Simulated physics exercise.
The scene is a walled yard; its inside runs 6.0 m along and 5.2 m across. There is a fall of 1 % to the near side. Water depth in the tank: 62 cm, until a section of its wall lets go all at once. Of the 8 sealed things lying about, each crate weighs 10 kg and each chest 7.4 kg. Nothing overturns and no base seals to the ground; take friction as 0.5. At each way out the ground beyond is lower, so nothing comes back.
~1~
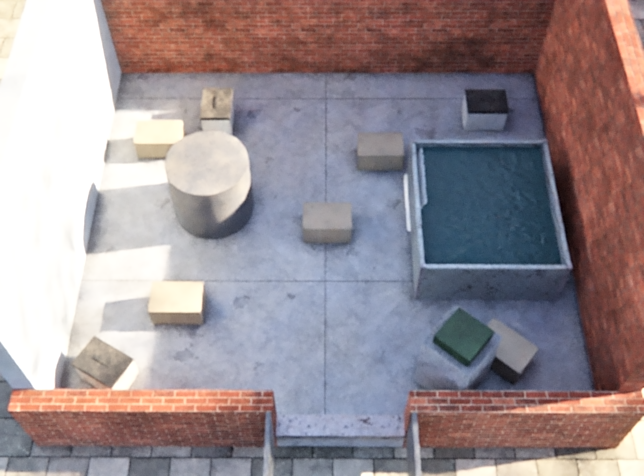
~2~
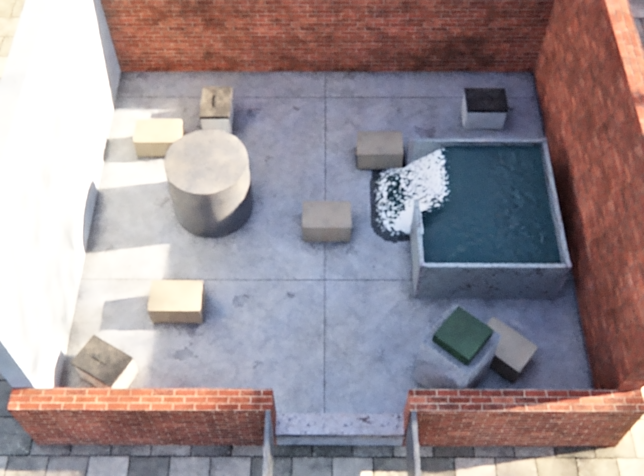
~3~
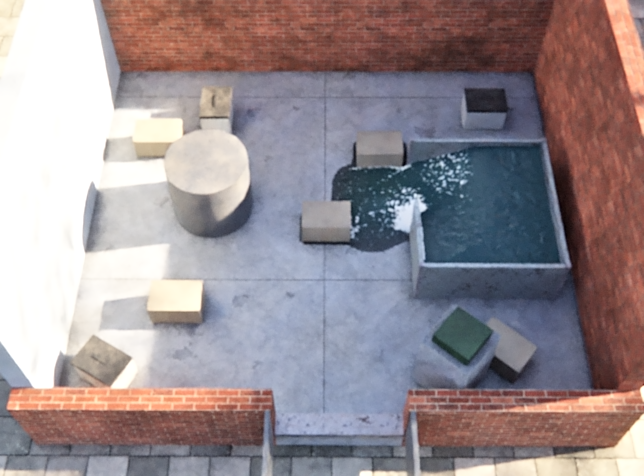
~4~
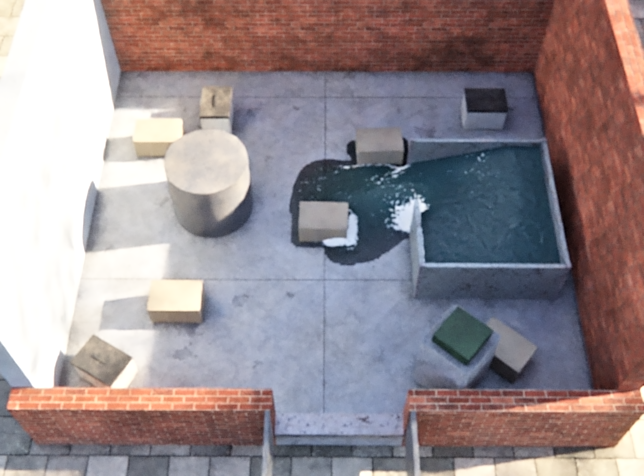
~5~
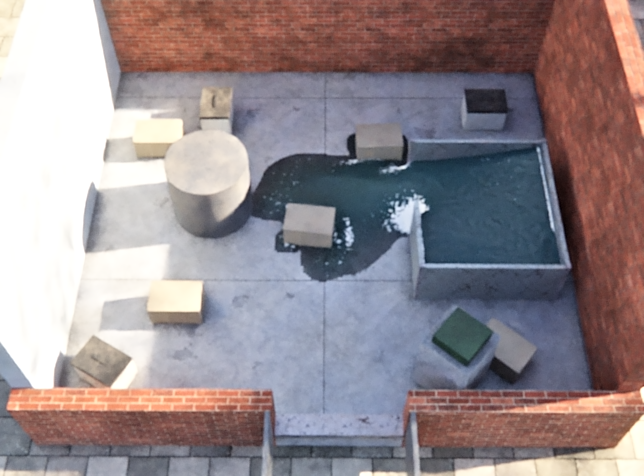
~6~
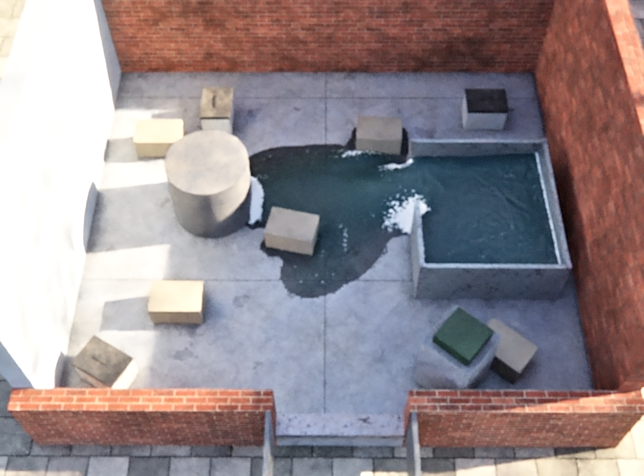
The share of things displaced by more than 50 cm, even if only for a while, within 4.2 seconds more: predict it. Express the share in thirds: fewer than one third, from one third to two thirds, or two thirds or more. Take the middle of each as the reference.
From one third to two thirds.
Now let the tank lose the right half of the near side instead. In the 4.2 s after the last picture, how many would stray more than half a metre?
Then 2 of them would.
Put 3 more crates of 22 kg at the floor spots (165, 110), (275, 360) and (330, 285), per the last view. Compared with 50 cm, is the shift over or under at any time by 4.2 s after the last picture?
Result, one by one: Exceeded, not exceeded and not exceeded.
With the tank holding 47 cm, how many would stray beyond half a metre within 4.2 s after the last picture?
It would come to 5 of them.
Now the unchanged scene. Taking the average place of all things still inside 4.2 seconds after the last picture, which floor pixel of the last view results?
Roughly at (273, 259).
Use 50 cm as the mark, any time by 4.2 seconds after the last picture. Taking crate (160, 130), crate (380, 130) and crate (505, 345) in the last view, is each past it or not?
In order: Farther, farther and not as far.
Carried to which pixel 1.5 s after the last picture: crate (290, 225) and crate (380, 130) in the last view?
Approx. (136, 311); approx. (382, 95).
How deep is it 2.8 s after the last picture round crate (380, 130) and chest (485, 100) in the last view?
Close to 1 and 0 centimetres.
Then, 0.4 s after the last picture 2 of 8 are over 50 cm from their spots; 0 afloat.
Then, 1.5 s after the last picture 4 of 8 are over 50 cm from their spots; 2 afloat.
Then, 2.8 s after the last picture 5 of 8 are over 50 cm from their spots; 4 afloat.
Then, 4.2 s after the last picture 5 of 8 are over 50 cm from their spots, and 5 have been at some point; 5 afloat.
